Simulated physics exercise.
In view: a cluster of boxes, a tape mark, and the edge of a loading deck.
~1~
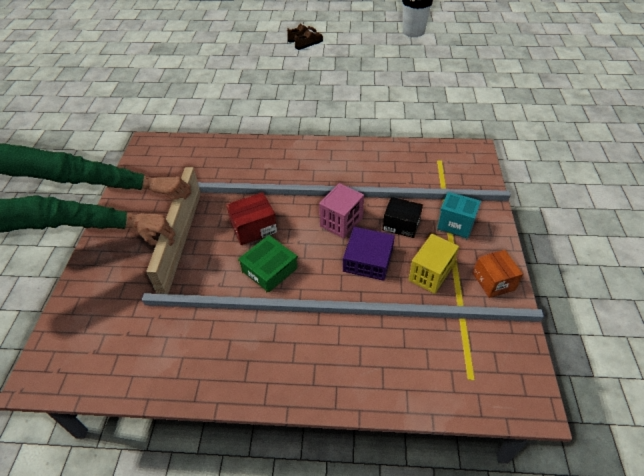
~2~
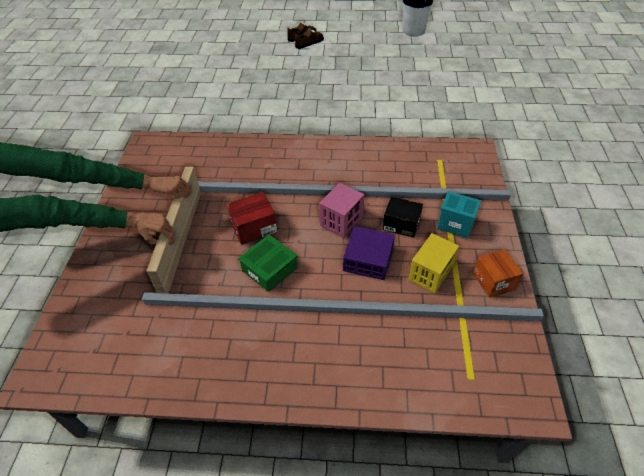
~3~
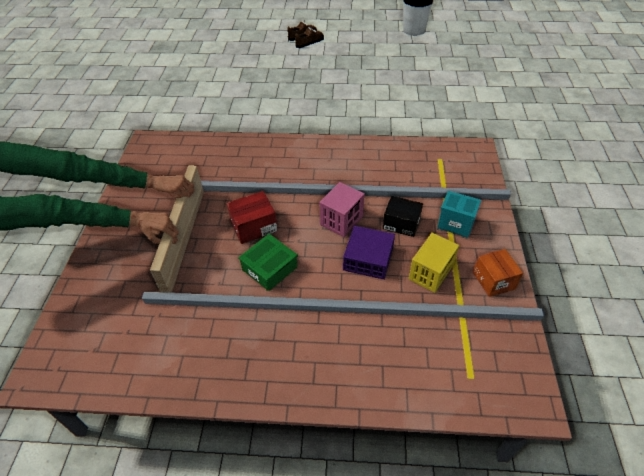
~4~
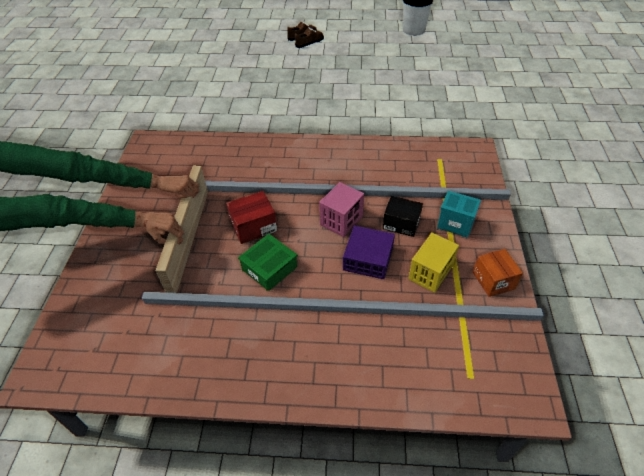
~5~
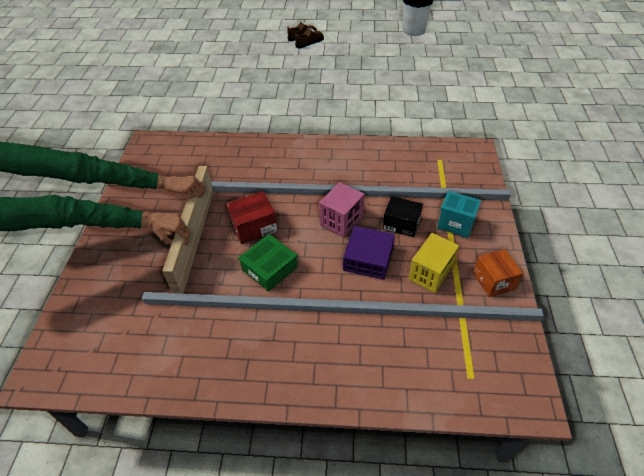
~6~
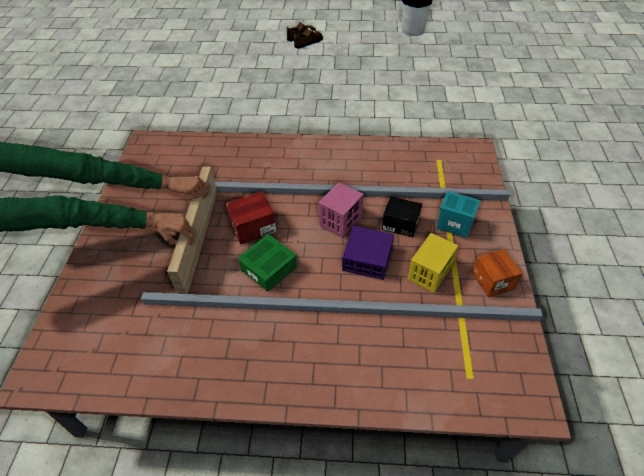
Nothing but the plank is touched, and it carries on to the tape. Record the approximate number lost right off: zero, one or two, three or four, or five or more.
It is going to spill three or four of them.
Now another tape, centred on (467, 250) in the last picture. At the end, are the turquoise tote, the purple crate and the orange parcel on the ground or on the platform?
The turquoise tote is gone; the purple crate is gone; and the orange parcel is gone.
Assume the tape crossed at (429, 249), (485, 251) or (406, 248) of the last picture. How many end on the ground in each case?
Taken one after another, the numbers are 2, 5 and 1.
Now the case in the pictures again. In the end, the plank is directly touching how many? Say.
2 are in contact with it.
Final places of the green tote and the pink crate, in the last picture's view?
Taking them in turn, first comes (481, 286), then (496, 206).
Early on, none off yet; orange parcel at rest near (496, 273); turquoise tote at rest near (457, 215); yellow crate at rest near (433, 263).
A while later, none off yet; orange parcel travelled a little near (504, 274); turquoise tote travelled about its own width near (488, 211); yellow crate travelled about its own width near (466, 277).
Finally, the number that fall off is three or four; lost, black parcel, turquoise tote and orange parcel.
